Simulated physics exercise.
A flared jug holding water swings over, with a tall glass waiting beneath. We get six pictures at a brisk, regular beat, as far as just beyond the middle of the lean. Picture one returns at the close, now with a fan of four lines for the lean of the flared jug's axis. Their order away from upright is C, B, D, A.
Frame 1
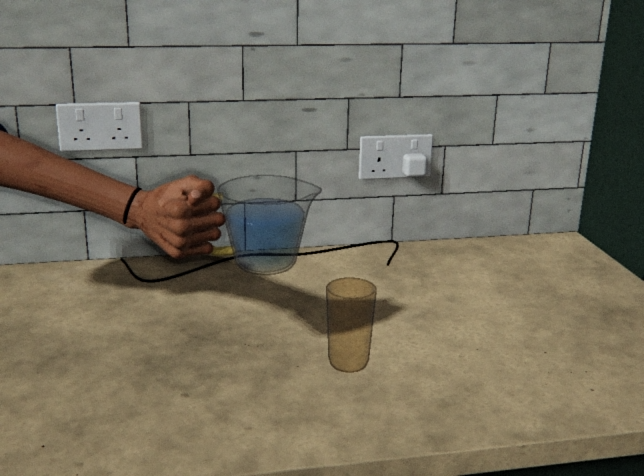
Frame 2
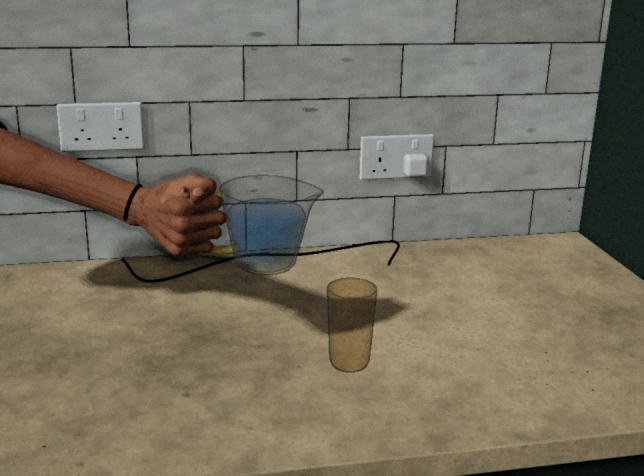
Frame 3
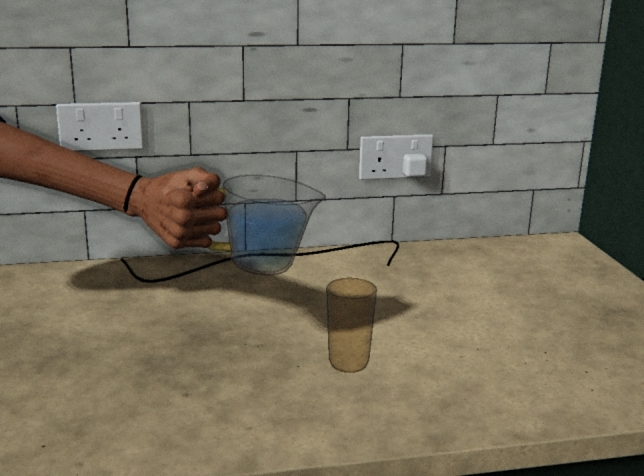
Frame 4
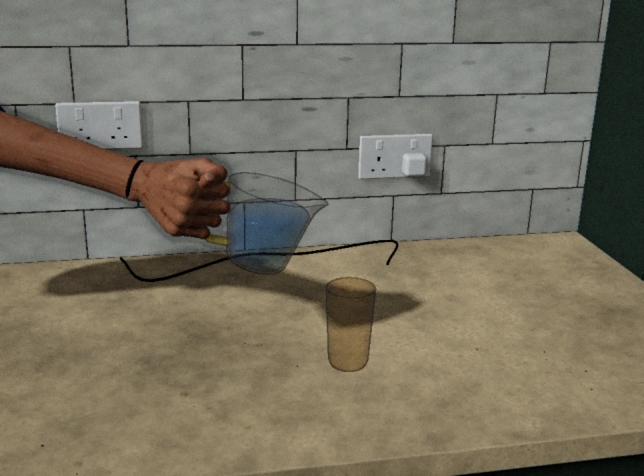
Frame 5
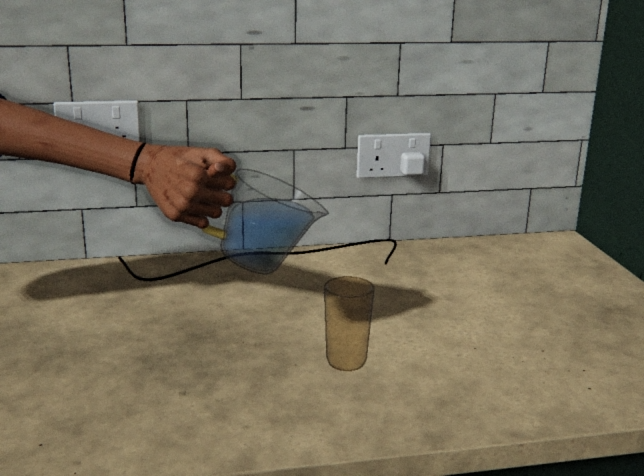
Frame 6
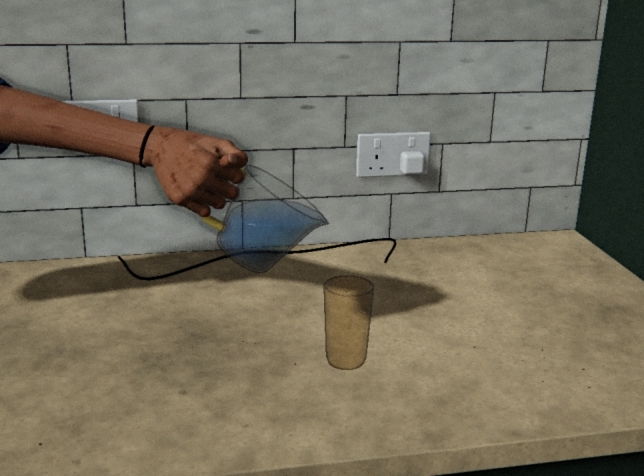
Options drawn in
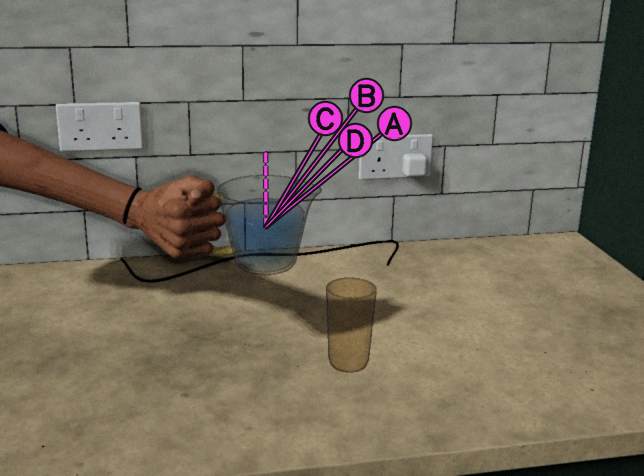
A hand tilting a flared jug of blue liquid steadily to the right above a counter, beside a still, tall amber glass.
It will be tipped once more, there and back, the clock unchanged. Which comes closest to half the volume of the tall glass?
Use line A.
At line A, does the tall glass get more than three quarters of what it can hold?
No.
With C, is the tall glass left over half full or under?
Under.
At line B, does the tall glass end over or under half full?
Under half.
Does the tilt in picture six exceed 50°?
No.
In magenta, A at (381, 134); B at (356, 109); C at (320, 135); D at (340, 150).
Choosing A, the tall glass ends with about 53 % of what it can hold.
Choosing B, the tall glass ends with about 18 % of what it can hold.
Choosing C, the tall glass ends with about 7 % of what it can hold.
Choosing D, the tall glass ends with about 34 % of what it can hold.
